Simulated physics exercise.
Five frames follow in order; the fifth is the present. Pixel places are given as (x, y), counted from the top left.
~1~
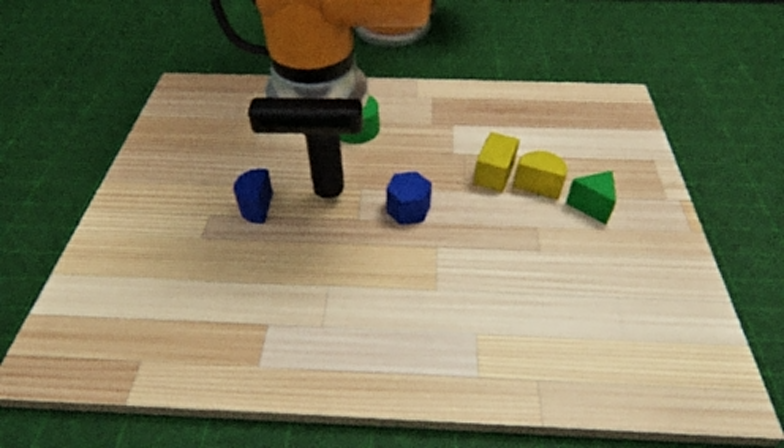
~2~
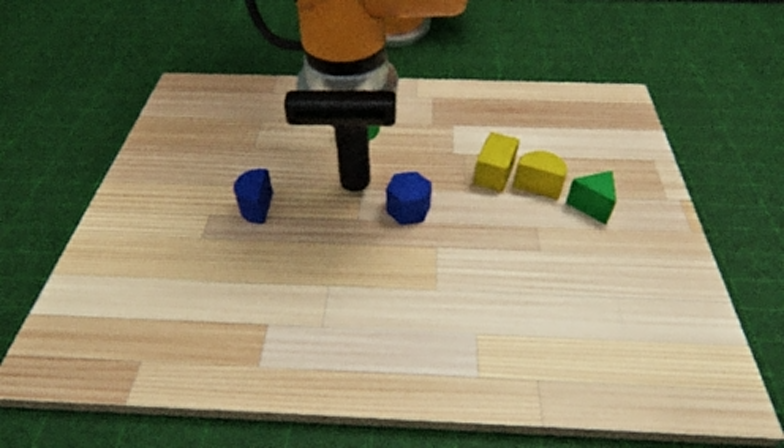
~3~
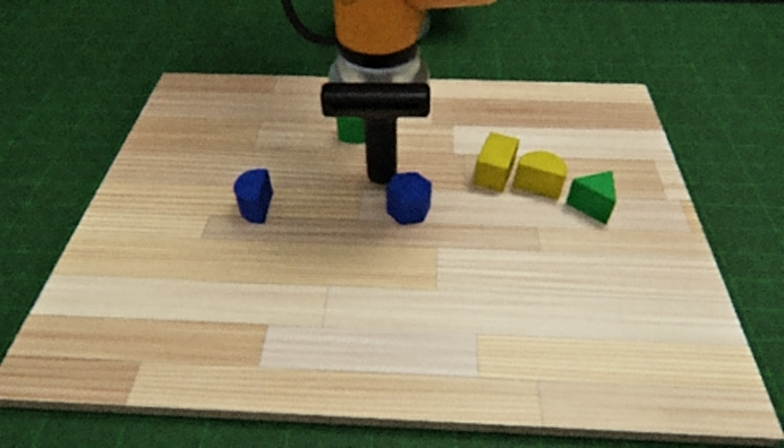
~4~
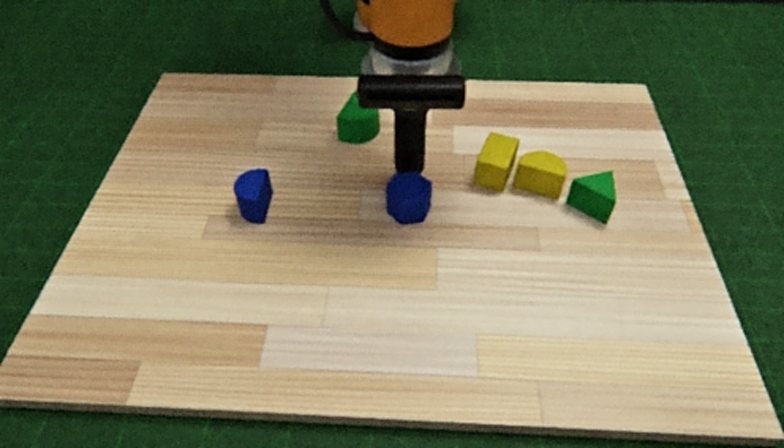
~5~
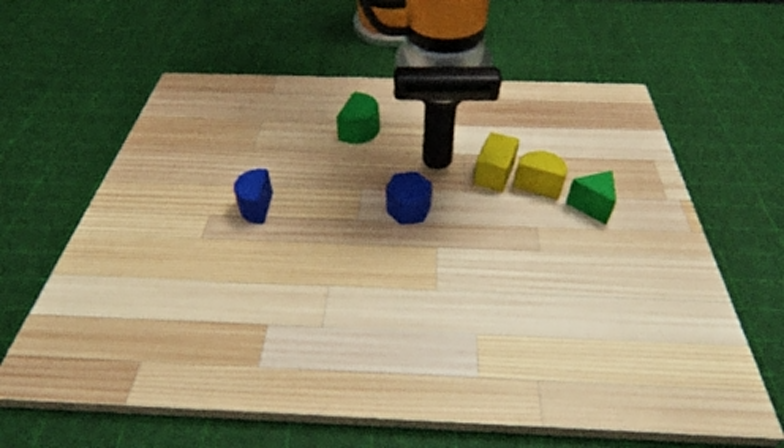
An orange robotic arm holding a black T-shaped tool reaches over a light wooden board on a green surface, seen from a fixed, raised viewpoint. Two blue blocks sit left and centre, a green one stands farther back, and two yellow blocks and a green three-sided one line up at right. The arm moves the tool steadily rightward and slightly back, passing behind the blue six-sided block, while every block stays still.
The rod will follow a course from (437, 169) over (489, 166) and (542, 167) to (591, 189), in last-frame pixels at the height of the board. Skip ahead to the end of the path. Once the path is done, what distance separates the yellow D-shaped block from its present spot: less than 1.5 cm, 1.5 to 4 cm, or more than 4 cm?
The best fit is over 4 cm.
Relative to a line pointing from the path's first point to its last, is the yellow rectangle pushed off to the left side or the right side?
Over to the right.
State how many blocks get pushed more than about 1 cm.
My guess is at least three.
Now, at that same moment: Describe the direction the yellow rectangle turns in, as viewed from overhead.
In a top view, it turns clockwise.
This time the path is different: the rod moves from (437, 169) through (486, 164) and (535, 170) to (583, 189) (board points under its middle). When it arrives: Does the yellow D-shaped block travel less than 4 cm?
I'd say no.
What follows on the original path. One third of the way, rod (491, 157); yellow rectangle (524, 152), turned 20° clockwise; yellow D-shaped block (560, 165).
Two thirds of the way, rod (544, 158); yellow rectangle (571, 160), turned 40° clockwise; yellow D-shaped block (602, 178), turned 30° anticlockwise; green three-sided block (619, 197).
At the end, rod (594, 180); blue six-sided block not moved; yellow rectangle (625, 183), turned 35° clockwise; yellow D-shaped block (655, 204), turned 10° anticlockwise; green three-sided block (641, 223), turned 30° clockwise.
